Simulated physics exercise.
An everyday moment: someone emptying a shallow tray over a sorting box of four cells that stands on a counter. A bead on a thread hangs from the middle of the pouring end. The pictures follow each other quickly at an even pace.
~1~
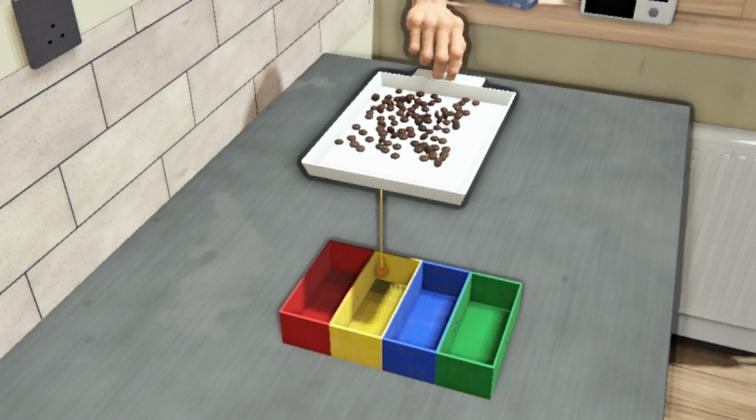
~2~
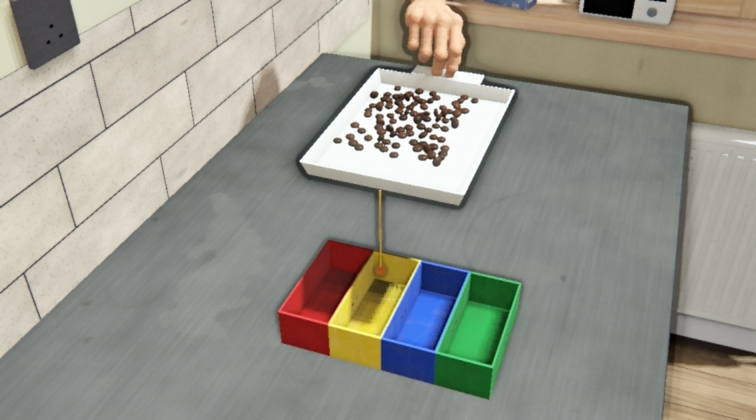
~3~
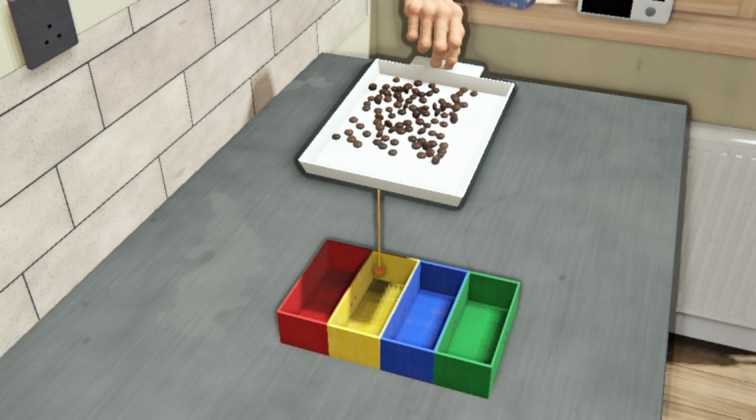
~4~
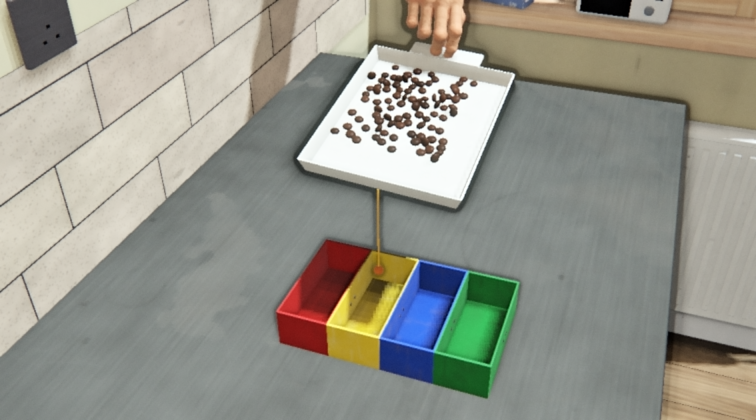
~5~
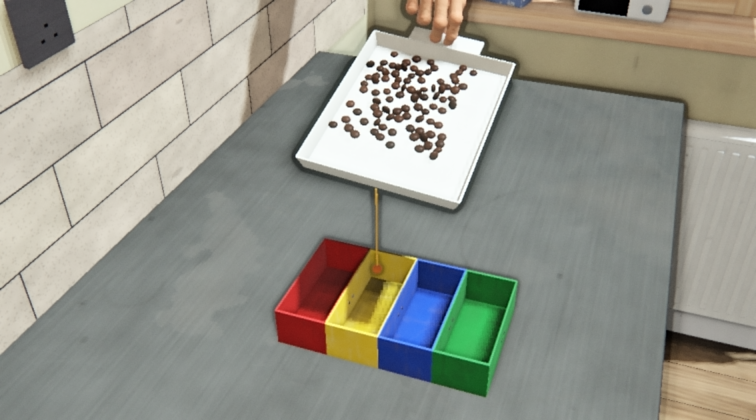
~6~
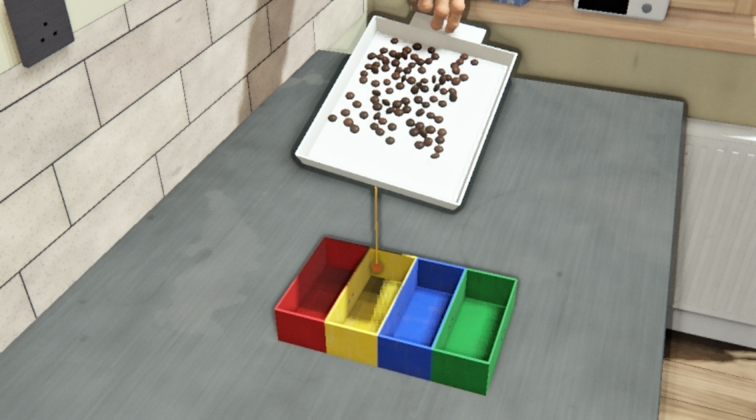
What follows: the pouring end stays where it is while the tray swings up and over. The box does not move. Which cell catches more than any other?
Most goes to the blue cell.
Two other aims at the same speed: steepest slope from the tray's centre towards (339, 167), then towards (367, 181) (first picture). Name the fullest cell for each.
In turn: The red one; red.
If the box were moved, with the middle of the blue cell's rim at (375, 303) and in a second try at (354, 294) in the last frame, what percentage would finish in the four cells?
First some 80, then 30 per cent.
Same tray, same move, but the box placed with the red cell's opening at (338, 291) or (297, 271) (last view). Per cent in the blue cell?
In turn 80 and 20 in a hundred.
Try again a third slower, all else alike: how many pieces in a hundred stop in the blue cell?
Roughly 70 in a hundred.
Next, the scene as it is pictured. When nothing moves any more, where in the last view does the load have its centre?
Around (430, 336).
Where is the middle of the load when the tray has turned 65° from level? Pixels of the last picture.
Roughly at (432, 203).
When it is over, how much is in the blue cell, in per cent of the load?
Close to 70 per cent.
Shortly afterwards, tray tipped steeply; the bulk on the tray; near a quarter falling or outside the box.
Next, tray tipped past a quarter turn; a little on the tray; near half in the blue cell; near a quarter in the green cell; only a few in the yellow cell; a little falling or outside the box.
Some moments later, tray tipped past a quarter turn; near two thirds in the blue cell; near a quarter in the green cell; only a few in the yellow cell; only a few falling or outside the box.
In the end, tray tipped past a quarter turn; near two thirds in the blue cell; near a quarter in the green cell; only a few in the yellow cell; none at all in the red cell; only a few outside the box.
